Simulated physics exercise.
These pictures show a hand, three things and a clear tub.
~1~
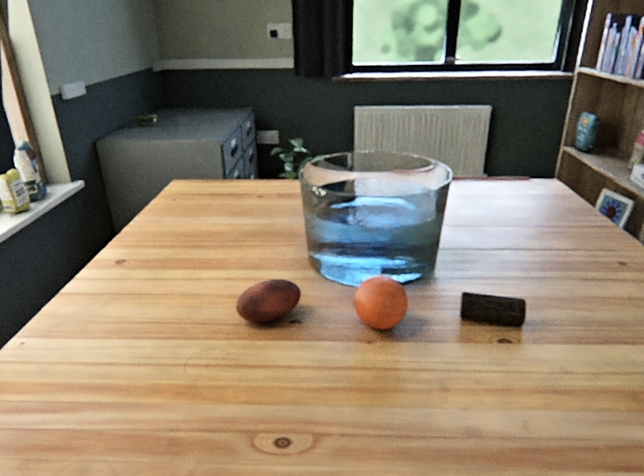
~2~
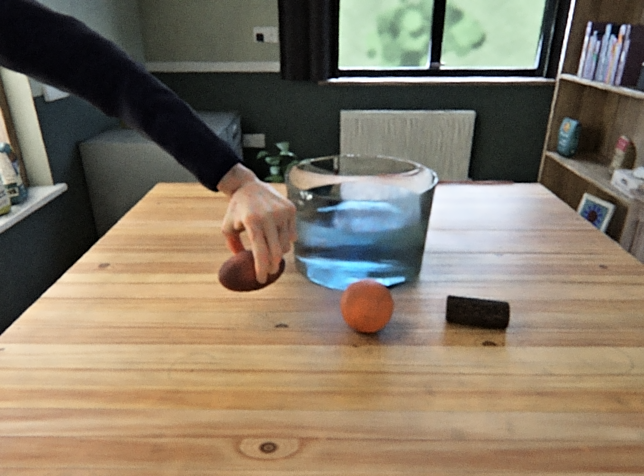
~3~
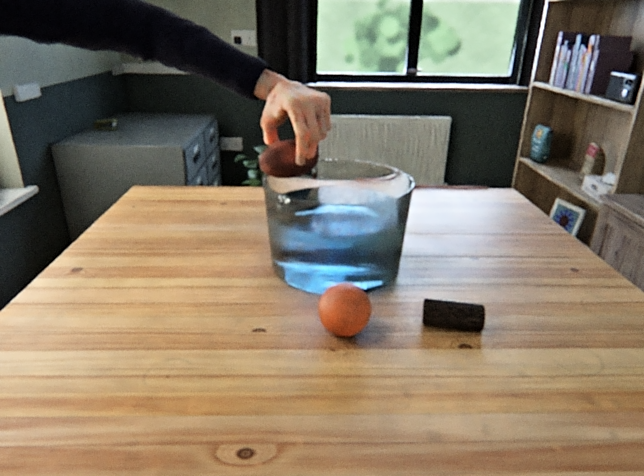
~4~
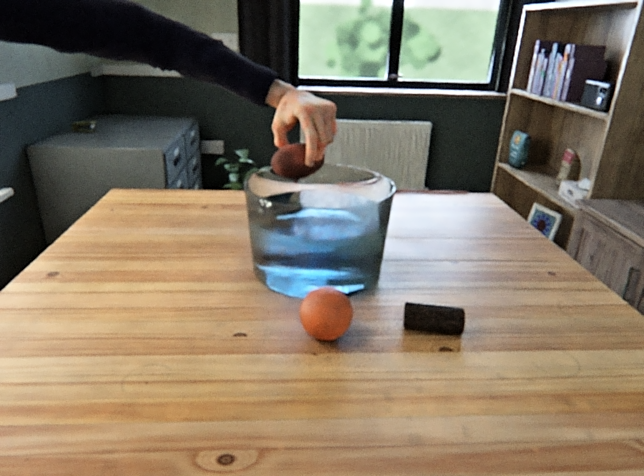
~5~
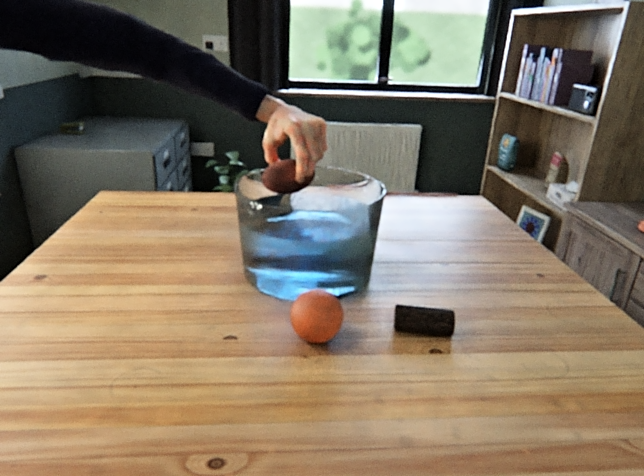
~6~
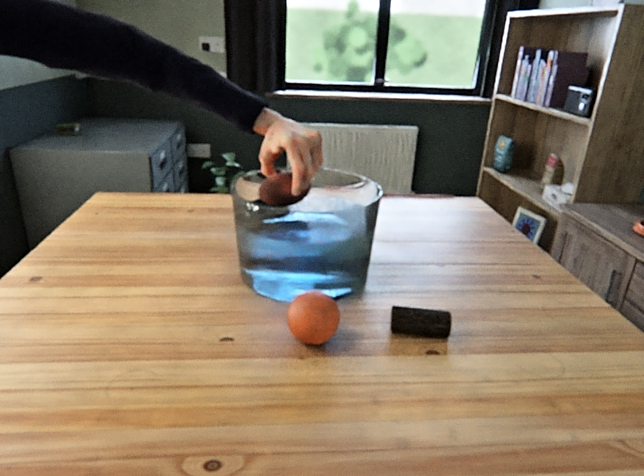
A hand picked up the potato from the left of a row with an orange and a dark piece of branch, carried it over a clear tub of water, and lowered it to just above the surface.
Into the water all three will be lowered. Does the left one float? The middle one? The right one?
So the left falls to the base, the middle holds at the top, and the right holds at the top.
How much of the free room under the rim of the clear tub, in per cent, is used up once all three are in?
I'd put it at 18 in a hundred.
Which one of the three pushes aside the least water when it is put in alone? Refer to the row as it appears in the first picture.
It is the rightmost piece.
Shortly, the potato ends at the bottom.
Then, the orange bobs at the top.
At the finish, the piece of branch bobs at the top; afloat, orange and piece of branch.
